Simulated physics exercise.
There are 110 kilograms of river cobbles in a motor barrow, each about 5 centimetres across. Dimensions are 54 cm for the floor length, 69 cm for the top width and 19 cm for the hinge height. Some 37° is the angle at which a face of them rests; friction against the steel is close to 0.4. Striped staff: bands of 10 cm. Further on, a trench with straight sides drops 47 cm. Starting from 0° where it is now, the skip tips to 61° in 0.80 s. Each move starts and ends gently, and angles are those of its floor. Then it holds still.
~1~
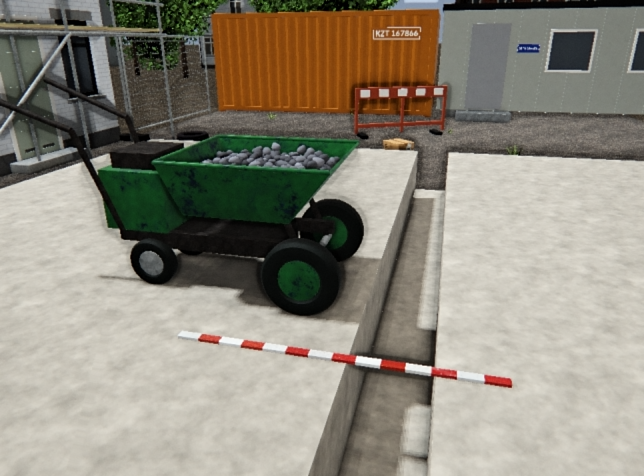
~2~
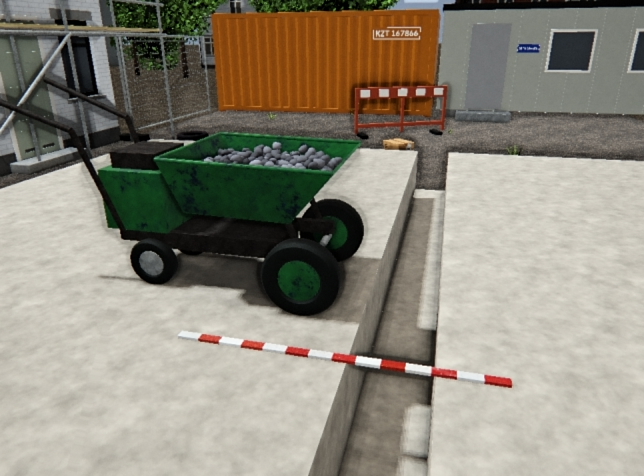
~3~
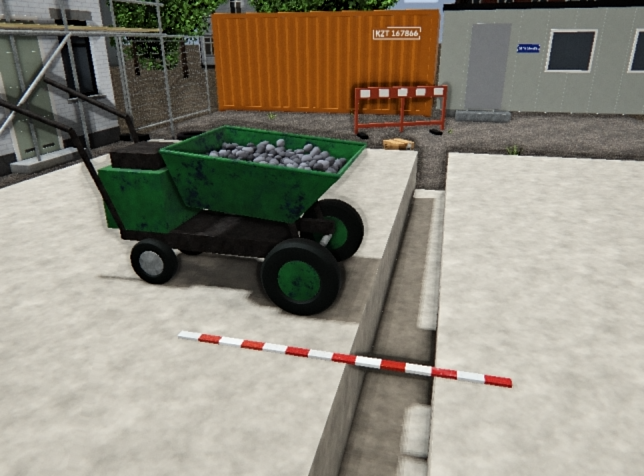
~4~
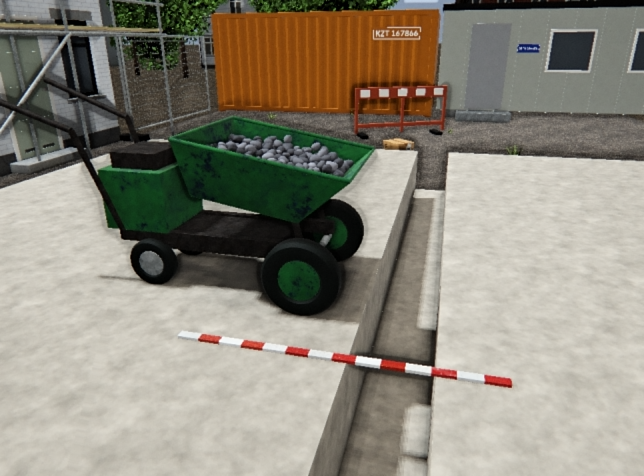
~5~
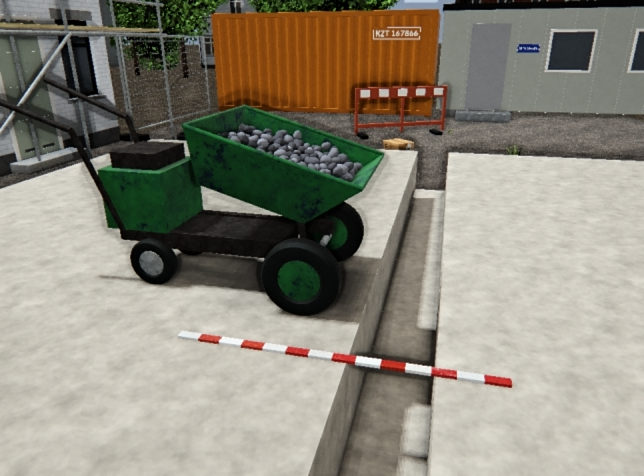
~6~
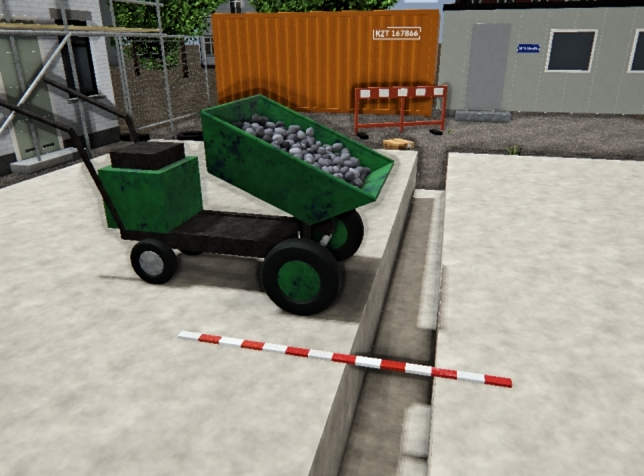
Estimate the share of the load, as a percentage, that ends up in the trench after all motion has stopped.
Roughly 33 per cent of the load ends up there.
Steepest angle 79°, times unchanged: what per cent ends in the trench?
Expect roughly 25 per cent.
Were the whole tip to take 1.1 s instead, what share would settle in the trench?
Close to 35 percent, then.
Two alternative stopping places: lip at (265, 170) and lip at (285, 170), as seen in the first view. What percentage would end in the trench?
Result: Close to 80 then close to 70 per cent.
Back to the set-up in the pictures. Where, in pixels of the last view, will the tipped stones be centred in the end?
I'd put it close to (465, 296).
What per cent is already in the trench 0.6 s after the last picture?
About 5 per cent by then.
Then, 0.3 s after the last picture the floor is at 51°, 100 % in the skip; the foremost stones are at (398, 217).
Then, 0.6 s after the last picture the floor is at 61°, 84 % in the skip, 7 % in the trench, 9 % past the trench; the foremost stones are at (471, 268).
Then, 0.9 s after the last picture the floor is at 61°, 43 % in the skip, 7 % in the trench, 50 % past the trench; the foremost stones are at (573, 296).
Then, 2.9 s after the last picture the floor is at 61°, 11 % in the skip, 33 % in the trench, 55 % past the trench; the foremost stones are past the picture's edge.
